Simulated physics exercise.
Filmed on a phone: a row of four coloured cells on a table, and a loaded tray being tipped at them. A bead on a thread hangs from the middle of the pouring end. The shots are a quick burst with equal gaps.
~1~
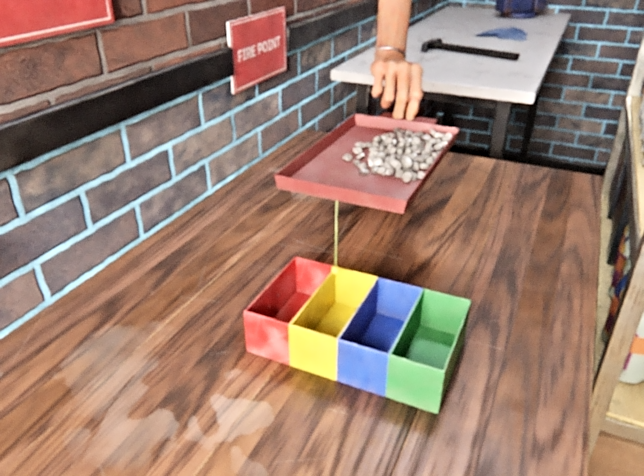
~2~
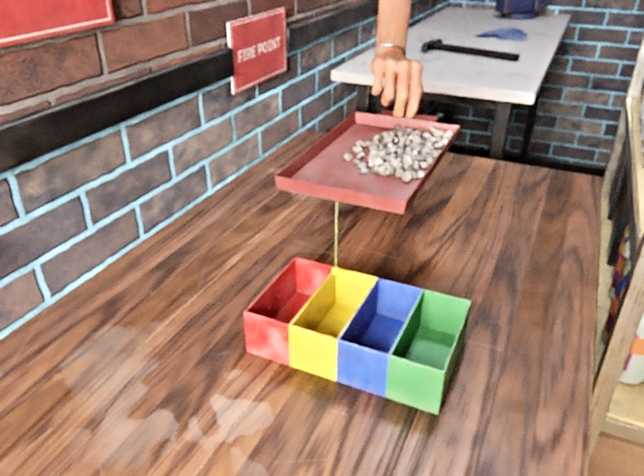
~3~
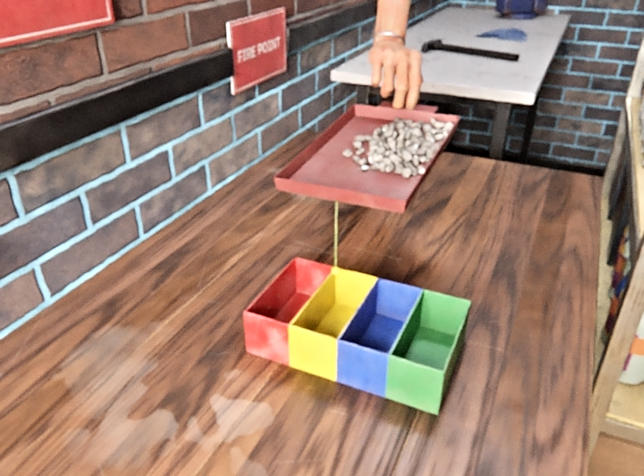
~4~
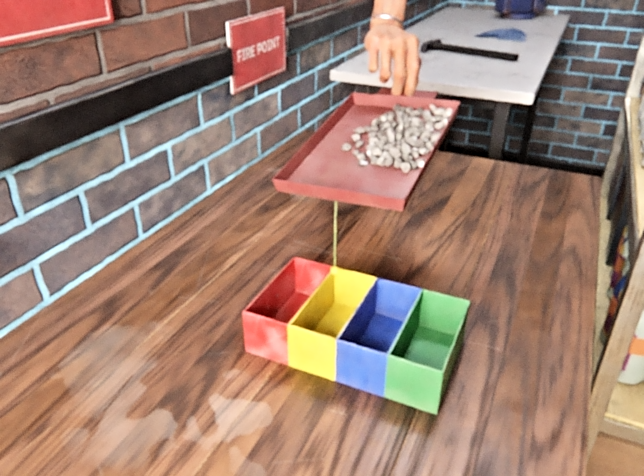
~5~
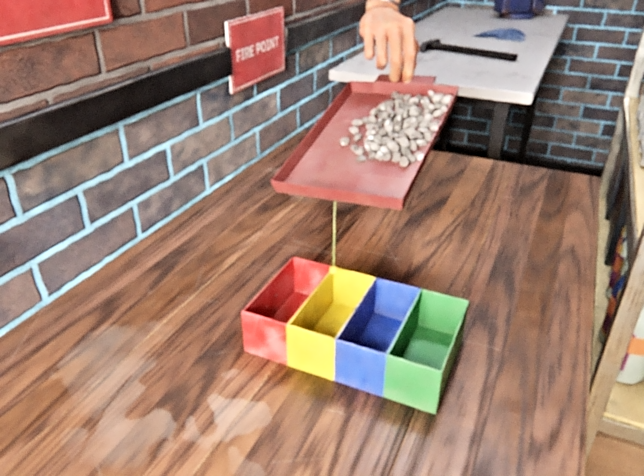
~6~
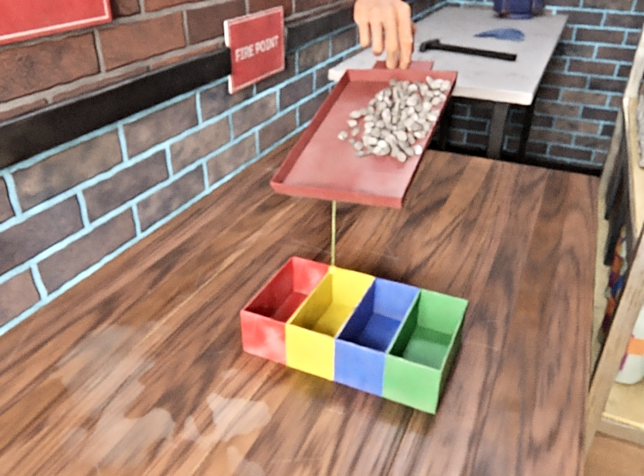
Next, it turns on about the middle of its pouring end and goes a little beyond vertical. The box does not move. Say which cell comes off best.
The red one ends fullest.
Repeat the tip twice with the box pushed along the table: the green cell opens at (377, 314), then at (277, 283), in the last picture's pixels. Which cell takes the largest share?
In turn: The cell in yellow; the green one.
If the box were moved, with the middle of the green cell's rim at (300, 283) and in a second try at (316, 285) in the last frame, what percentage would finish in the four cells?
First some 80, then 80 per cent.
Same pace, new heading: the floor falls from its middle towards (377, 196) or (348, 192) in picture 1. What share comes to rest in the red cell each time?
The first gives 0 %, the second 20 %.
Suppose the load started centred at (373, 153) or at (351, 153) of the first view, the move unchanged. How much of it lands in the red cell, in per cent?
First some 50, then 50 per cent.
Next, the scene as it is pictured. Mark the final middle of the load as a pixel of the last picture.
Roughly at (272, 330).
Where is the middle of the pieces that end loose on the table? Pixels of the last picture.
At about (216, 326).
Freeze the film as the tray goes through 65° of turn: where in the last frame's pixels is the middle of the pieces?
Roughly at (305, 185).
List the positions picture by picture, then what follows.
In the first frame, corners of the pouring end (278, 175) and (404, 199), level; middle of the load (400, 151), bits of gravel; bead on its thread (336, 270); red cell (268, 334); yellow cell (313, 348); blue cell (362, 364); green cell (414, 380).
In the second frame, corners of the pouring end (278, 176) and (404, 200), level; middle of the load (400, 149).
In the third frame, corners of the pouring end (277, 177) and (404, 199), tipped barely, lowest at the left corner; middle of the load (400, 143).
In the fourth frame, corners of the pouring end (275, 178) and (402, 198), tipped a little, lowest at the left corner; middle of the load (399, 134).
In the fifth frame, corners of the pouring end (274, 180) and (400, 197), tipped a little, lowest at the left corner; middle of the load (397, 124).
In the sixth frame, corners of the pouring end (273, 182) and (399, 196), tipped clearly, lowest at the left corner; middle of the load (396, 115); red cell (264, 334); yellow cell (310, 348); blue cell (359, 364); green cell (411, 380).
Just after the last frame, tray tipped steeply; the larger part on the tray; just a few in the red cell; roughly a quarter falling or outside the box.
A moment on, tray tipped past a quarter turn; roughly a quarter on the tray; roughly a third in the red cell; just a few in the yellow cell; just a few in the blue cell; roughly a third falling or outside the box.
Further on, tray tipped past a quarter turn; roughly half in the red cell; about a tenth in the yellow cell; just a few in the blue cell; roughly a third falling or outside the box.
When it is over, tray tipped past a quarter turn; roughly half in the red cell; about a tenth in the yellow cell; just a few in the blue cell; not one in the green cell; roughly a third outside the box.
